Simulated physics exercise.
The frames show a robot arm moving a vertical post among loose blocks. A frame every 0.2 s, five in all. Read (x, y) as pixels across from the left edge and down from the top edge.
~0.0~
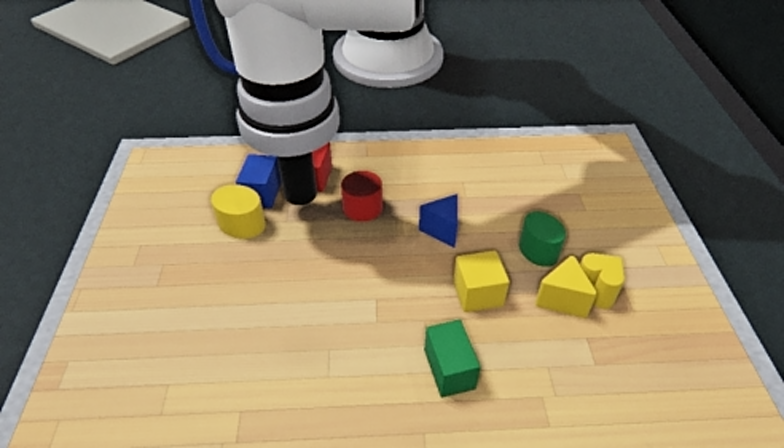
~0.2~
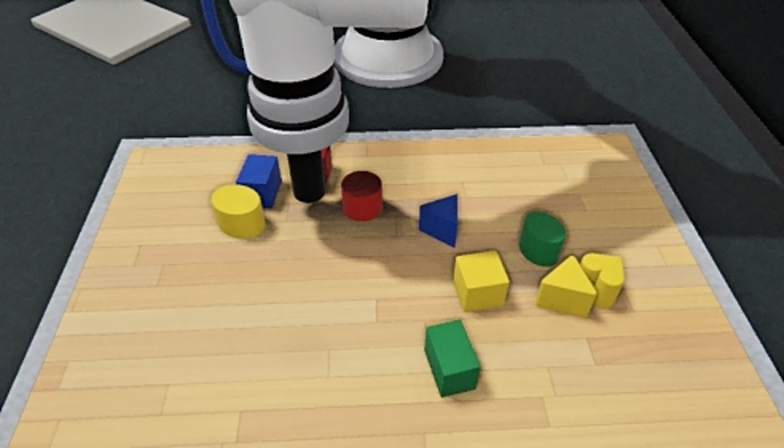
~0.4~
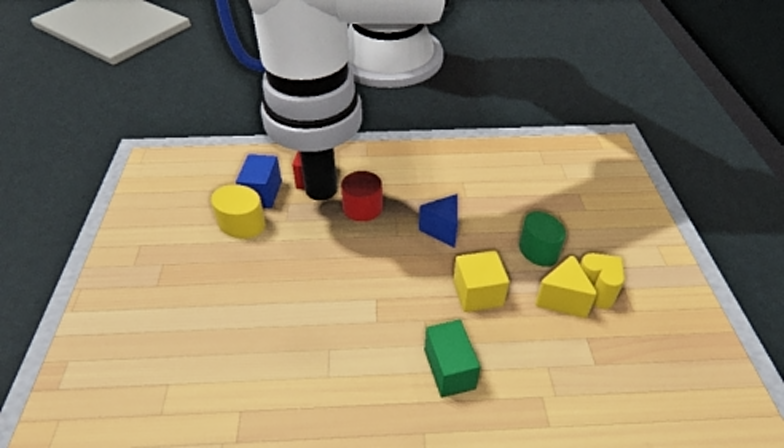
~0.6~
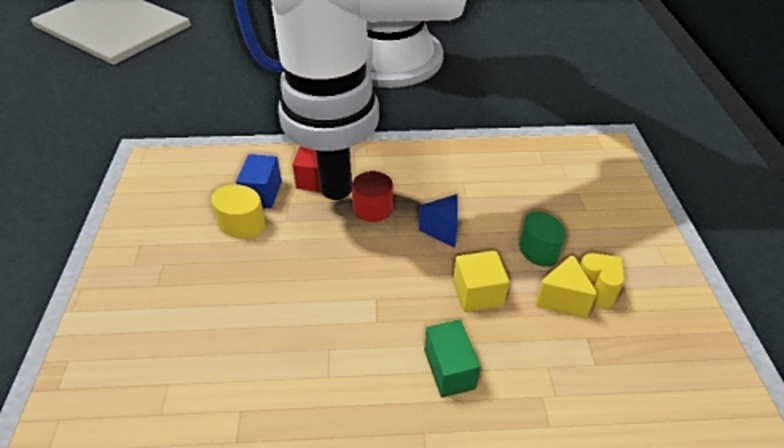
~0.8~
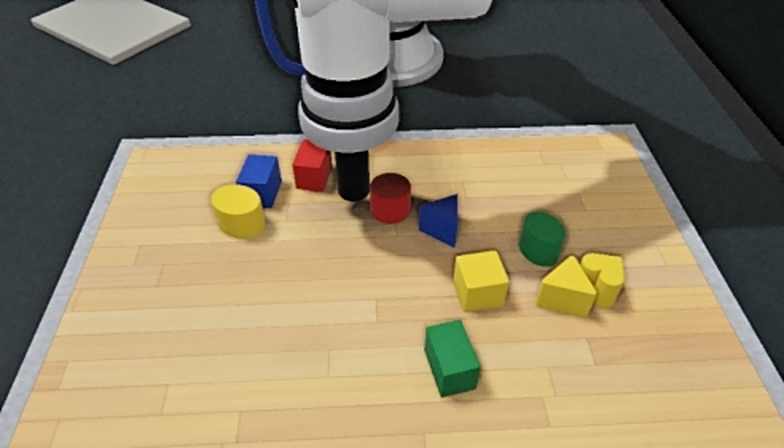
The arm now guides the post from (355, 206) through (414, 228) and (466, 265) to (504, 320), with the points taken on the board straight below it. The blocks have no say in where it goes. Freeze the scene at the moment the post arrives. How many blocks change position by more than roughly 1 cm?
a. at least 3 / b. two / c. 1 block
The correct letter is a.
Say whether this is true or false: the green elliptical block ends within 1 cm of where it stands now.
True.
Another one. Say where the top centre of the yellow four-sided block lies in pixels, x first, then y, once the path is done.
Just about (523, 333).
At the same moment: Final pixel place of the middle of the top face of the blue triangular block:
It sits at (499, 233).
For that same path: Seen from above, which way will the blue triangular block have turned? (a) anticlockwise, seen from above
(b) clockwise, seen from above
That would be a.
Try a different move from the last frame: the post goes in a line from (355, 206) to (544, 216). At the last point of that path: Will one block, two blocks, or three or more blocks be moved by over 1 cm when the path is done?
The way I see it, the answer is three or more.
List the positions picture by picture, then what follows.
The first picture shows lower end of the post (301, 195), tops of blocks, red round block (362, 183), blue triangular block (445, 207), yellow four-sided block (482, 268), green elliptical block (545, 226), yellow triangular block (571, 276).
The second picture shows post (310, 193), blocks as before.
The third picture shows post (322, 190), blocks as before.
The fourth picture shows post (336, 190), red round block (372, 183).
The fifth picture shows post (354, 191), red round block (390, 185), blue triangular block (445, 207), yellow four-sided block (482, 268), green elliptical block (545, 226), yellow triangular block (571, 276).
On the path given first. One third of the way, post (415, 213); red round block (448, 191); blue triangular block (459, 214).
Two thirds of the way, post (468, 251); red round block (457, 193); blue triangular block (498, 229), turned 75° anticlockwise.
At the end, post (508, 306); red round block (457, 193); blue triangular block (499, 233), turned 95° anticlockwise; yellow four-sided block (523, 333), turned 15° clockwise; green elliptical block not moved; yellow triangular block not moved.
